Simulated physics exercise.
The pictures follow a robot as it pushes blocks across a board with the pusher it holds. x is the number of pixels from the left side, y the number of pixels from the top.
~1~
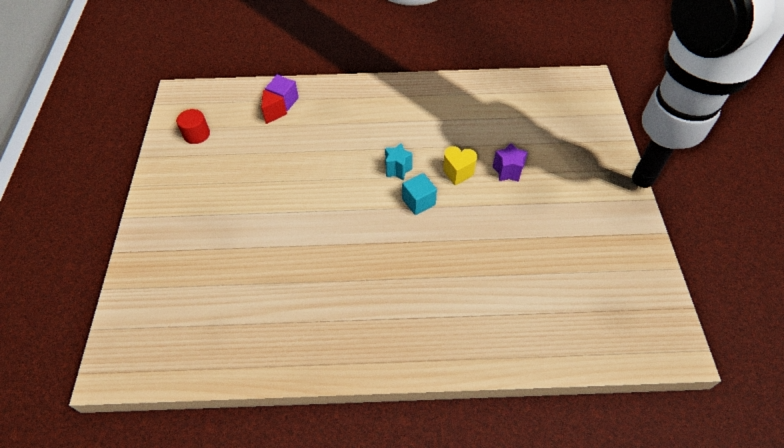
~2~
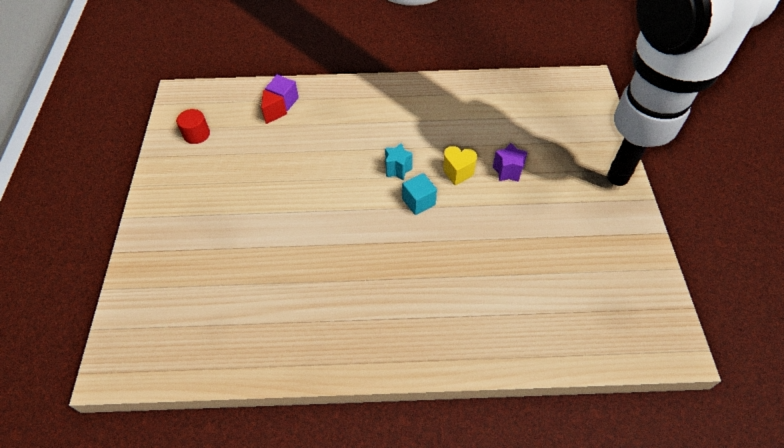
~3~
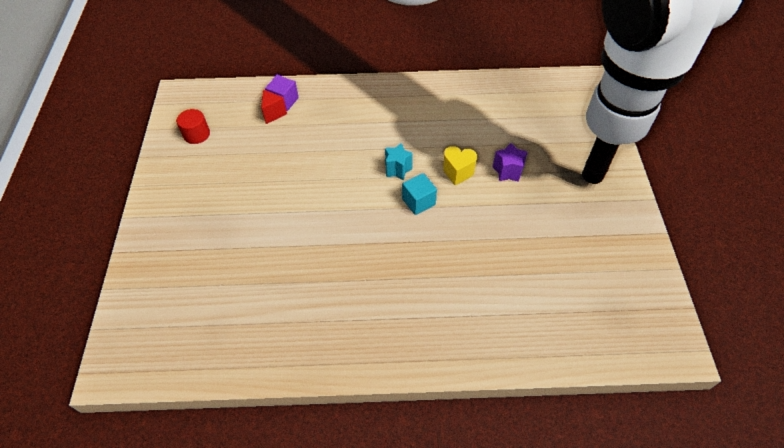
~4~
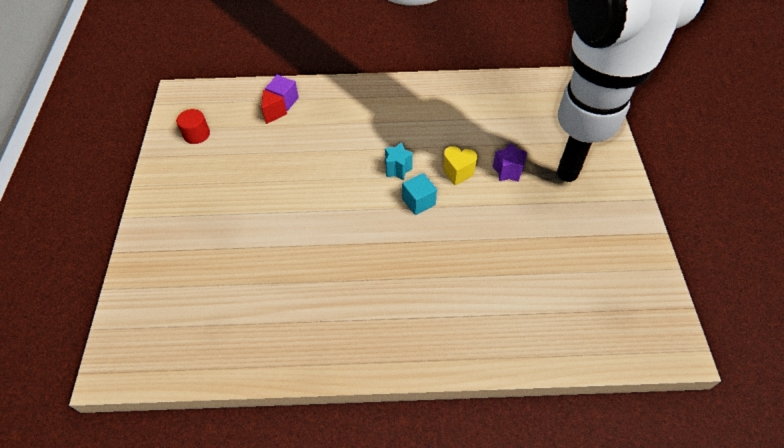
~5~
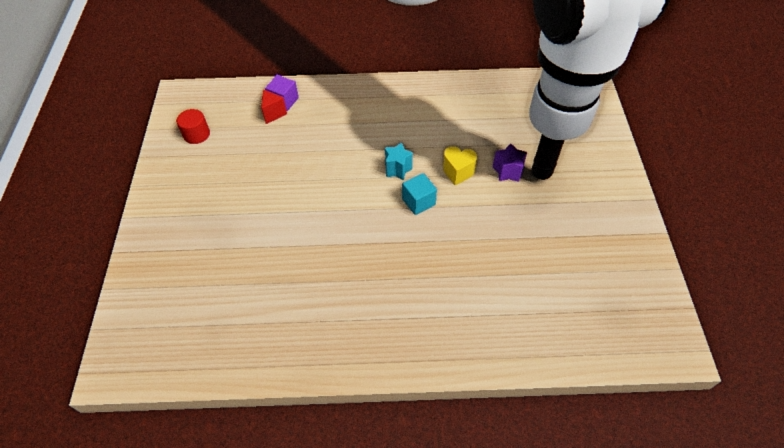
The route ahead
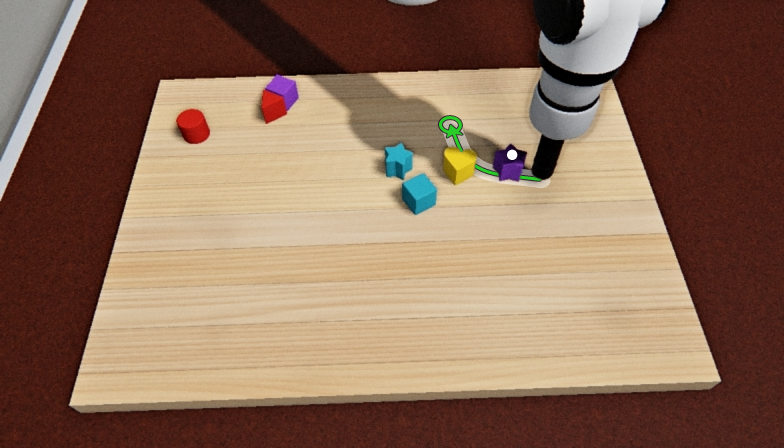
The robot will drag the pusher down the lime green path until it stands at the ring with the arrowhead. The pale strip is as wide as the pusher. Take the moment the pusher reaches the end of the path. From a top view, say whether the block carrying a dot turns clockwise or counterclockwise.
From above, the block carrying a dot will be seen to turn anti-clockwise.
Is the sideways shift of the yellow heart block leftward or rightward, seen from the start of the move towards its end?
Its shift is leftward.
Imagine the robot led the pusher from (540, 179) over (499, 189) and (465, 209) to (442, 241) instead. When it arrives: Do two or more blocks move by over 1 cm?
Going by the path, no.
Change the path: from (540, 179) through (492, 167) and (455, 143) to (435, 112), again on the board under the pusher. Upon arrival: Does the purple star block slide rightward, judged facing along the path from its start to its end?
Final answer: No.
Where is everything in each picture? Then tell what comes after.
Pusher tip (642, 180); block tops, turquoise star block (398, 153); yellow heart block (460, 157); purple star block (512, 155), in the first picture.
Pusher (618, 178); blocks unchanged, in the second picture.
Pusher (592, 176); blocks unchanged, in the third picture.
Pusher (567, 174); blocks unchanged, in the fourth picture.
Pusher (542, 172); turquoise star block (398, 153); yellow heart block (460, 157); purple star block (512, 155), in the fifth picture.
Path on the board, from (540, 179) by way of (496, 174) and (463, 154) to (450, 125); the dot is on the purple star block.
What follows on the original path. One third of the way, pusher (498, 167); yellow heart block (451, 156); purple star block (480, 149), turned 10° clockwise.
Two thirds of the way, pusher (464, 147); yellow heart block (428, 152), turned 65° anticlockwise; purple star block (445, 131).
At the end, pusher (451, 118); turquoise star block in place; yellow heart block (428, 152), turned 65° anticlockwise; purple star block (436, 124), turned 45° anticlockwise.
